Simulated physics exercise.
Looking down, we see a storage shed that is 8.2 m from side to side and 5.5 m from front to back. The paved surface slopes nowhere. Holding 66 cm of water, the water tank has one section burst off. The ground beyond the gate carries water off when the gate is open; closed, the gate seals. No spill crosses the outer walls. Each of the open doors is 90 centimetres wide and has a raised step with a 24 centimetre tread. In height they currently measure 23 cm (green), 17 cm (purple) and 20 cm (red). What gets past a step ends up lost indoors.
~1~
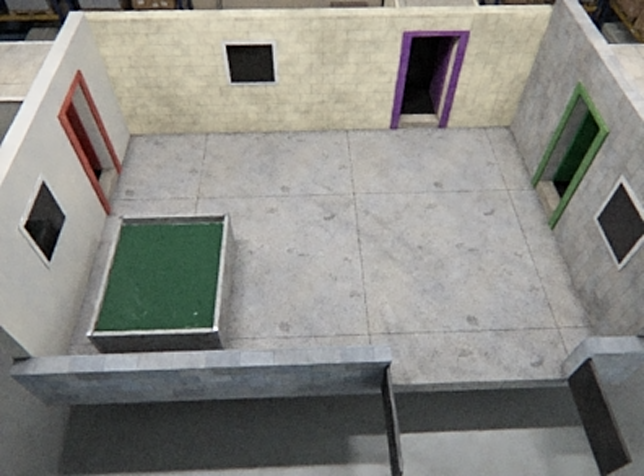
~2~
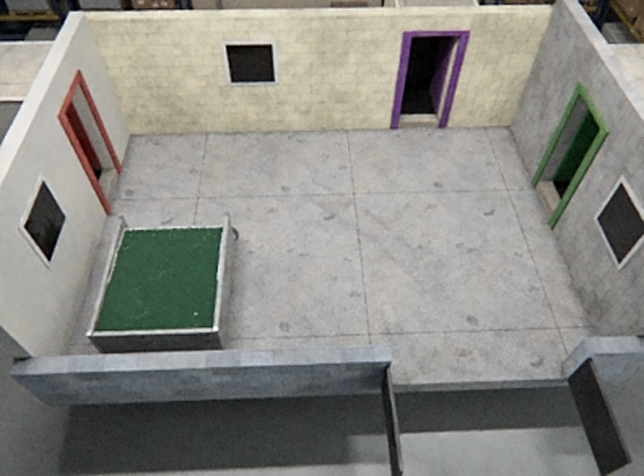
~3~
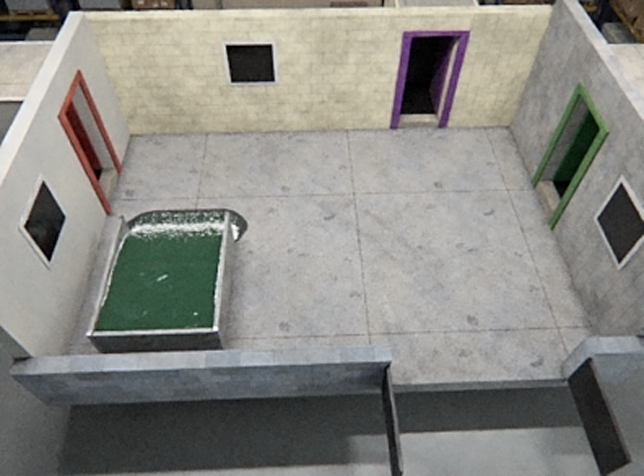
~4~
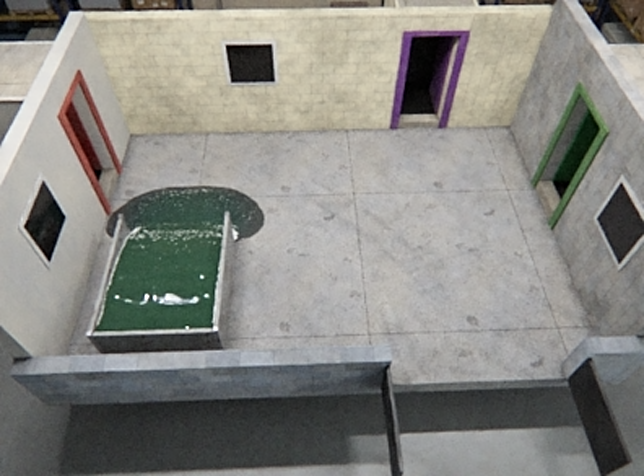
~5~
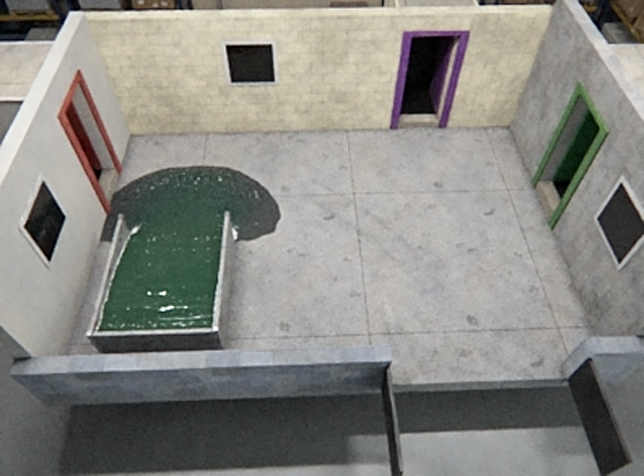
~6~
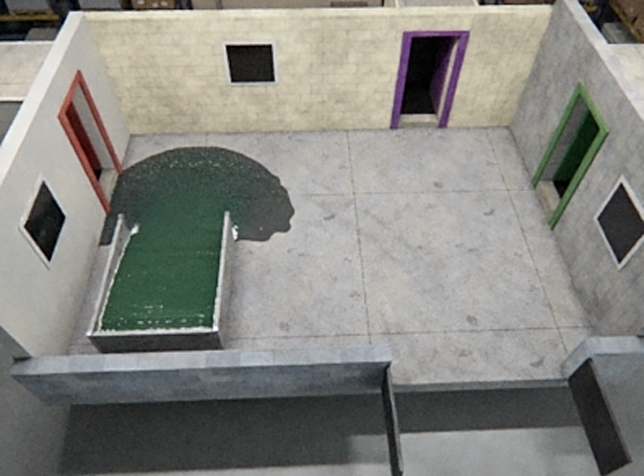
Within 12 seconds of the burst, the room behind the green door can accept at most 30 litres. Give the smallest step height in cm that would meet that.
The step would need to be about 7.5 cm high.
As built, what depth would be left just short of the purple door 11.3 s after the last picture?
6.0 cm.
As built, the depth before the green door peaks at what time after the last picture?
The level tops out near 5.0 seconds.
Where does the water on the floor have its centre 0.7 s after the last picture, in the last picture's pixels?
Approximately (183, 234).
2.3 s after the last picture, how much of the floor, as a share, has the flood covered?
Some 35 in a hundred.
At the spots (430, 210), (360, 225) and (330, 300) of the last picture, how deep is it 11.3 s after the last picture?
Depth: About 5, 2, 3 cm.
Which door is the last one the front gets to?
That would be the green door.
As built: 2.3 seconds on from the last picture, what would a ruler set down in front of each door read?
In cm: Green 0, purple 6, red 22.
Then, 0.7 s after the last picture water covers 25 % of the floor, deepest (40 cm) near (139, 137); it has not reached the green door.
Then, 2.3 s after the last picture water covers 35 % of the floor, deepest (28 cm) near (156, 136); it has not reached the green door.
Then, 11.3 s after the last picture water covers 95 % of the floor, deepest (8 cm) near (601, 361); 5 cm at the green door, 0 litres in over its 23 cm step.
At the green door as built, the water peaked near 13 cm, 5.1 s after the last picture.
With a step of 7 cm, 38 litres would have come in within the 12 s; with 9.5 cm, 11 litres. So under 30 litres takes about 7.5 cm.
